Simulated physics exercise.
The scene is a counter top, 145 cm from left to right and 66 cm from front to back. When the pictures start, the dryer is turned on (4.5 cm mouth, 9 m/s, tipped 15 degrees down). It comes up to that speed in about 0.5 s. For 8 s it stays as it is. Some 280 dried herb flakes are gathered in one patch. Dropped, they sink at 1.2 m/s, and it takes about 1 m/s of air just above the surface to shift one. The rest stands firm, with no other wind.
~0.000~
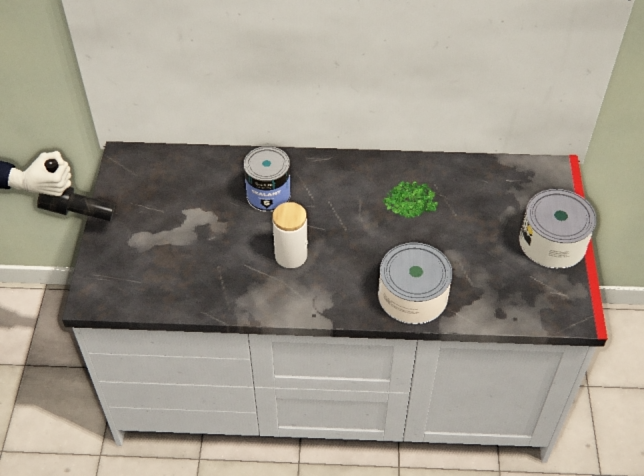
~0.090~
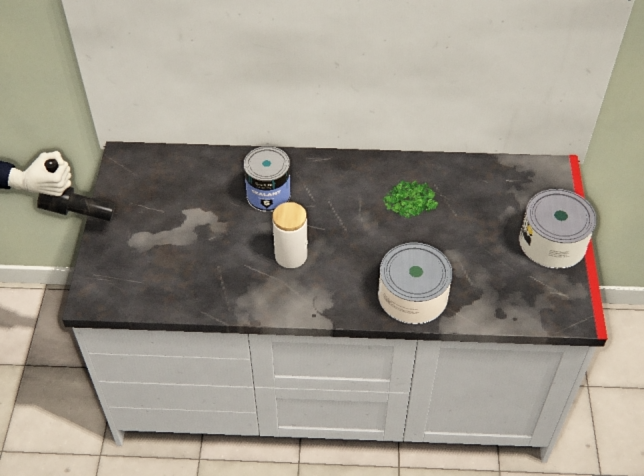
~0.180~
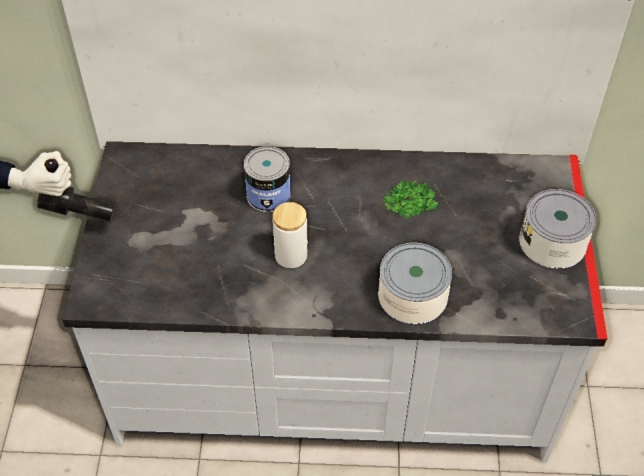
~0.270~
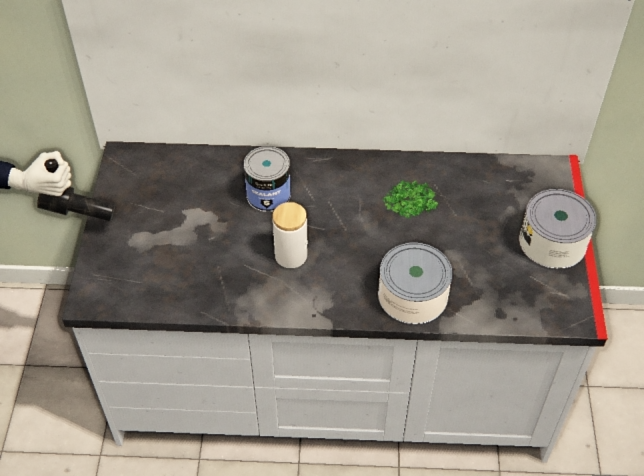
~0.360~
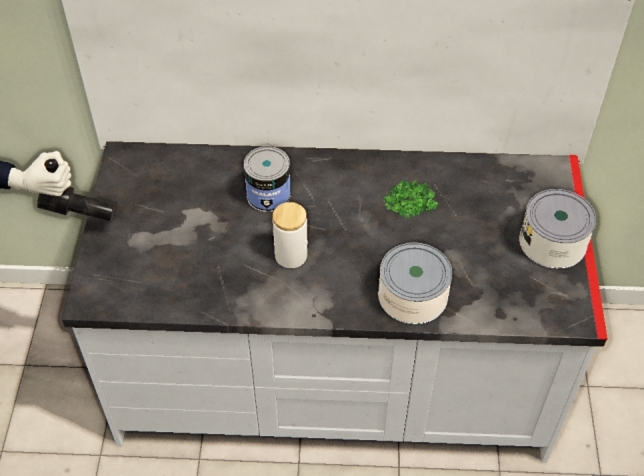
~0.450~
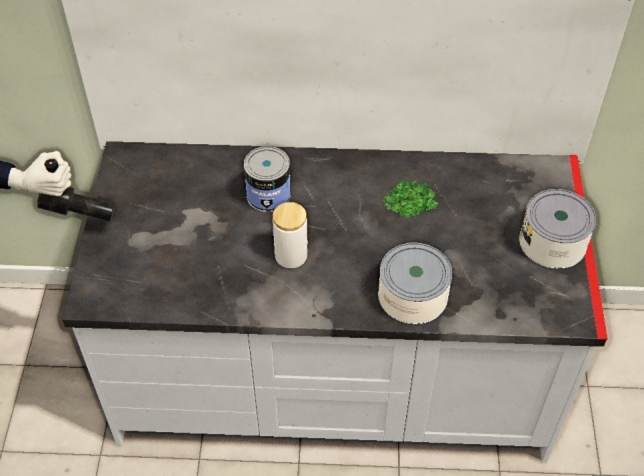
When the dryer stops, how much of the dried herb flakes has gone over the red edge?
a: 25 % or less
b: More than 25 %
Option b: More than 25 %.
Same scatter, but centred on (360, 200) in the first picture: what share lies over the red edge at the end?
That comes to some 60 in a hundred.
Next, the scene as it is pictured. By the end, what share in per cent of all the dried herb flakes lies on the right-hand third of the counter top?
About 20 percent.
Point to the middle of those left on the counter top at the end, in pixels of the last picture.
Near (497, 164).
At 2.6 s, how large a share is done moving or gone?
Roughly 60 % of them.
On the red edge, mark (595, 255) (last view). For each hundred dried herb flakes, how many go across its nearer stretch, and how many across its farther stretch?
Roughly 0 per cent nearer, roughly 80 per cent farther.
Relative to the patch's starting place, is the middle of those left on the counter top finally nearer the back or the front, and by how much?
Shift: Towards the far edge, some 15 cm.
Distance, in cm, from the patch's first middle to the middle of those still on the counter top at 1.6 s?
Roughly 20 cm.
After 1.6 s, 42 % are over the red edge; the middle of those still in play is near (471, 186); 32 % have settled or left.
After 2.6 s, 66 % are over the red edge; the middle of those still in play is near (478, 173); 63 % have settled or left.
After 4.4 s, 74 % are over the red edge; the middle of those still in play is near (483, 165); 75 % have settled or left.
After 8.0 s, at the end, 79 % are over the red edge; the middle of those still in play is near (497, 164).
